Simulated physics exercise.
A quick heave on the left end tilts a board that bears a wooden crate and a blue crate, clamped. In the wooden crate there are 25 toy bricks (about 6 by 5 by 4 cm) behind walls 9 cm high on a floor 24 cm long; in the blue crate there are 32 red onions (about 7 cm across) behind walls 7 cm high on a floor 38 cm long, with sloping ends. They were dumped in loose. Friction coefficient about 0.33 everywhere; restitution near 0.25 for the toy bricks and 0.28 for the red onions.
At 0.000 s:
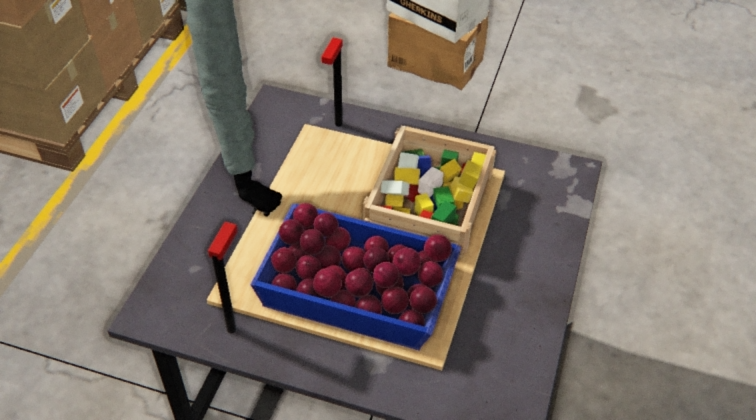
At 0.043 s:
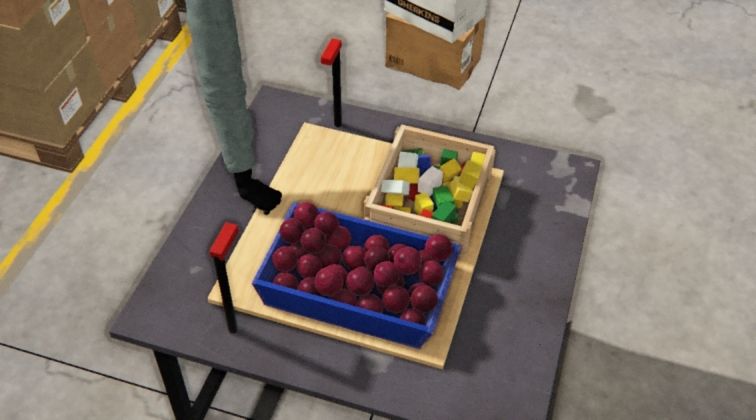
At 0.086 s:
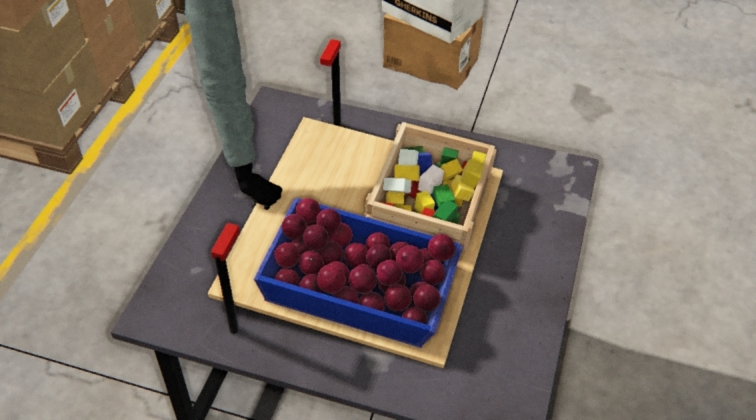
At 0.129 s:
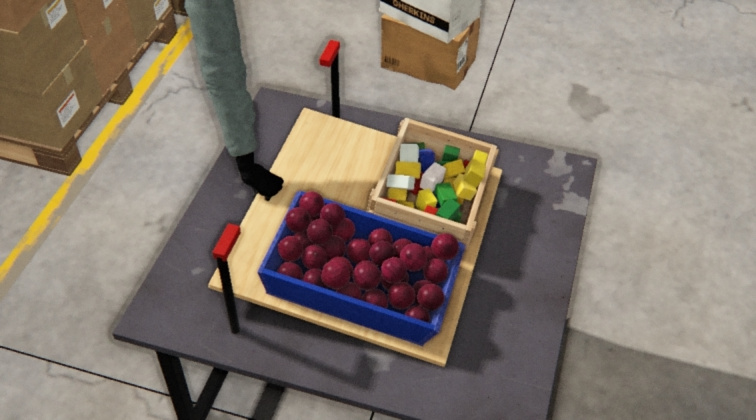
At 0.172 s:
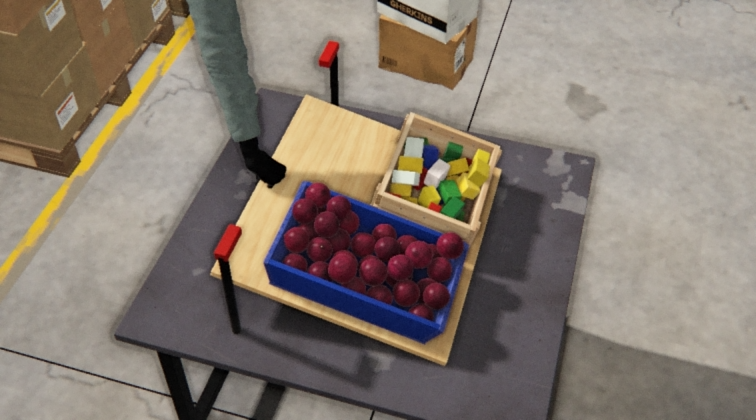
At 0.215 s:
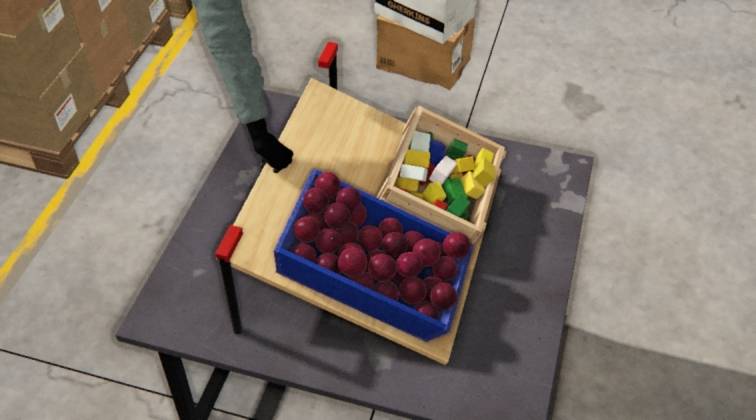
Gloved hand at the edge of a wooden board on a table, the board steadily tilting with crates of red onions and toy bricks.
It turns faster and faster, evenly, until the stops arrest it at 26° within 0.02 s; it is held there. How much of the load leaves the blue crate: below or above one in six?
It sheds over a sixth of them.
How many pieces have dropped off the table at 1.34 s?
Some 8 pieces.
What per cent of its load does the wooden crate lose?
Wooden crate 0 per cent.
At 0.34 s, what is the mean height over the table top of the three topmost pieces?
Roughly 36 cm.
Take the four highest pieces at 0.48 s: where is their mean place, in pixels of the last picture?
Around (409, 212).
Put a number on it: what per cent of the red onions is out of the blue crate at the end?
About 50 per cent.
After 0.24 s, it hits the stops.
After 0.34 s, tilt 26°; wooden crate 25 in, 0 out and blue crate 32 in, 0 out.
After 0.48 s, tilt 26°; wooden crate 25 in, 0 out and blue crate 32 in, 0 out.
After 0.74 s, tilt 26°; wooden crate 25 in, 0 out and blue crate 20 in, 12 out.
Final count (at 1.34 s), wooden crate 25 in, 0 out and blue crate 16 in, 16 out. Asked share, 16 of 32, 50 per cent.
